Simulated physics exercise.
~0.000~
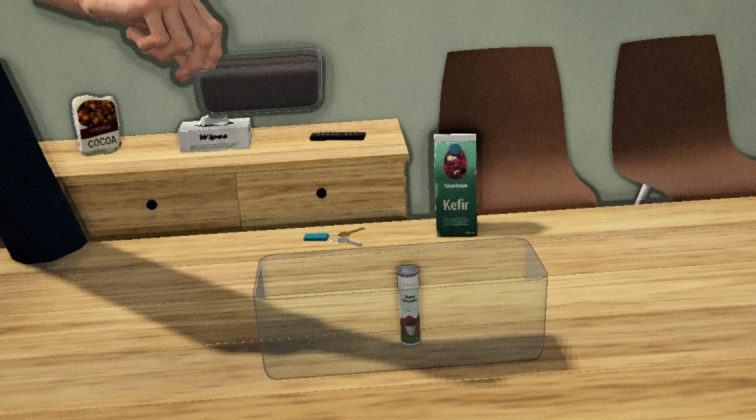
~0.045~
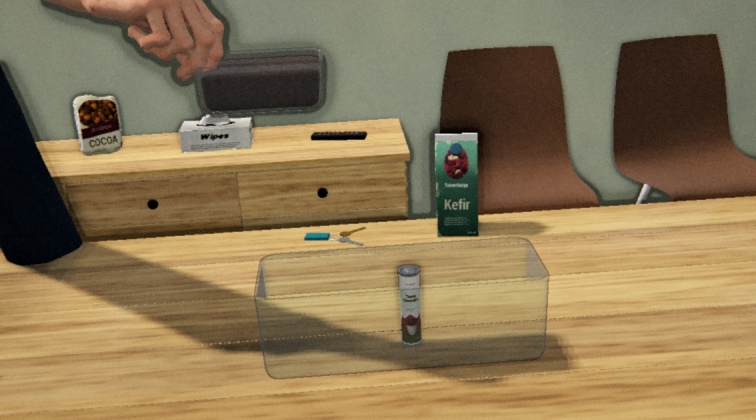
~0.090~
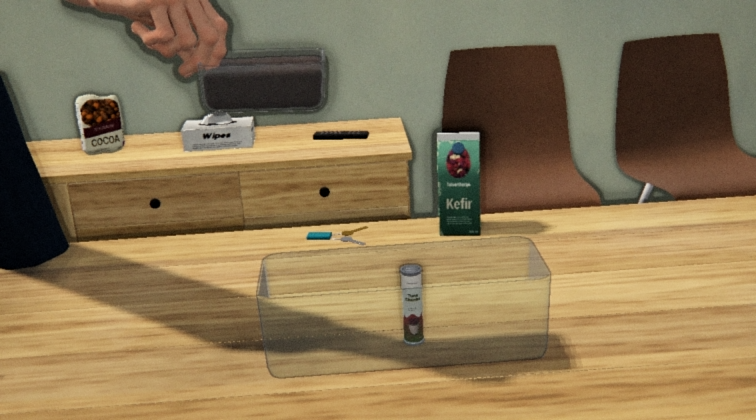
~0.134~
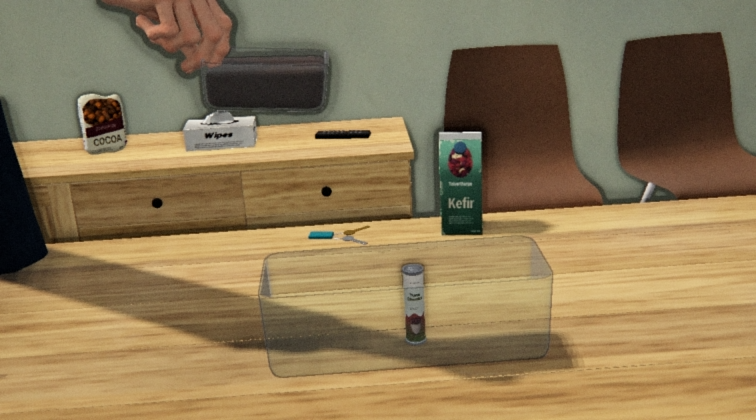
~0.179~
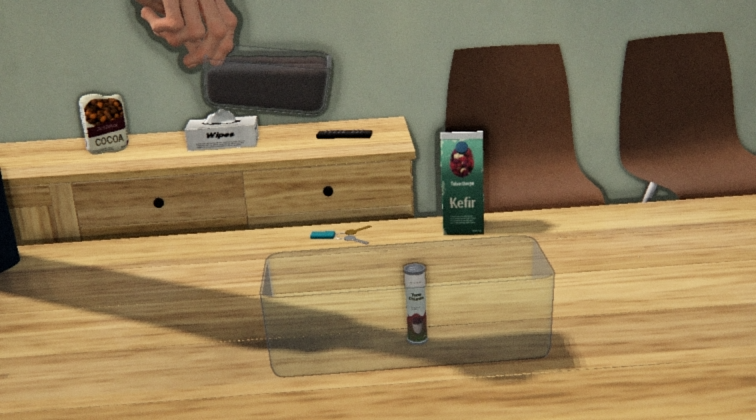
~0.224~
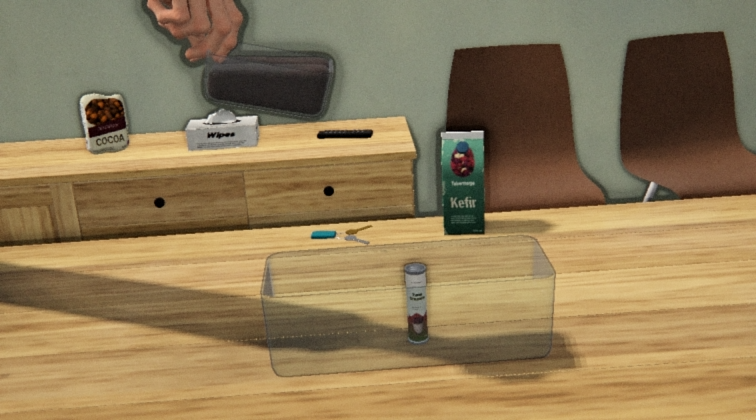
A hand tilts a dark oblong tub slightly rightward above a clear basin holding a tin.
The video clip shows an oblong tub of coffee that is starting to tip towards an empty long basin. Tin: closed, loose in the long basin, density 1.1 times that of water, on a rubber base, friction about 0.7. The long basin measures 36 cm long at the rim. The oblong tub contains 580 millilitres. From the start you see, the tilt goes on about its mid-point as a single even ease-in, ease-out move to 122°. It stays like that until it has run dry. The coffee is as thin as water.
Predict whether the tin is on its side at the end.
The tin is not on its side.
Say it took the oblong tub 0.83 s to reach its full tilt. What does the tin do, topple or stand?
Outcome - the tin remains standing.
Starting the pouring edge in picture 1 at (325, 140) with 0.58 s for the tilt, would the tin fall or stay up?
After that, the tin overturns.
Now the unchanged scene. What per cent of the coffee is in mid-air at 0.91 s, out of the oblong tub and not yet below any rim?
Close to 10 %.
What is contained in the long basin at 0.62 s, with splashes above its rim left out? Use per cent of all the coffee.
16 %, give or take.
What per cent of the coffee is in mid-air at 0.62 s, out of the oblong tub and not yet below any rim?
66 %.
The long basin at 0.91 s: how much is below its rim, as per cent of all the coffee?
Some 80 per cent.
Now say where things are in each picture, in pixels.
The first picture shows tilt 0°; pouring edge (320, 56); surface from (204, 70) to (319, 63); the long basin's rim runs from (257, 278) to (537, 258); the tin's top is at (408, 274).
The second picture shows tilt 1°; pouring edge (321, 56); surface from (205, 69) to (320, 63).
The third picture shows tilt 2°; pouring edge (324, 57); surface from (207, 68) to (323, 63).
The fourth picture shows tilt 5°; pouring edge (327, 59); surface from (210, 66) to (325, 63).
The fifth picture shows tilt 9°; pouring edge (330, 63); surface from (211, 65) to (327, 63).
The sixth picture shows tilt 13°; pouring edge (331, 68); surface from (213, 66) to (329, 65).
By 0.62 s the tilt is 79° and 19 per cent is still to pour; the tin stands where it began.
By 0.91 s the tilt is 117° and 1 per cent is still to pour; the tin stands where it began.
By 1.21 s the tilt is 122° and 0 per cent is still to pour; the tin stands where it began.
By 1.54 s the tilt is 122° and 0 per cent is still to pour; the tin stands where it began.
At rest the tin stands where it began.
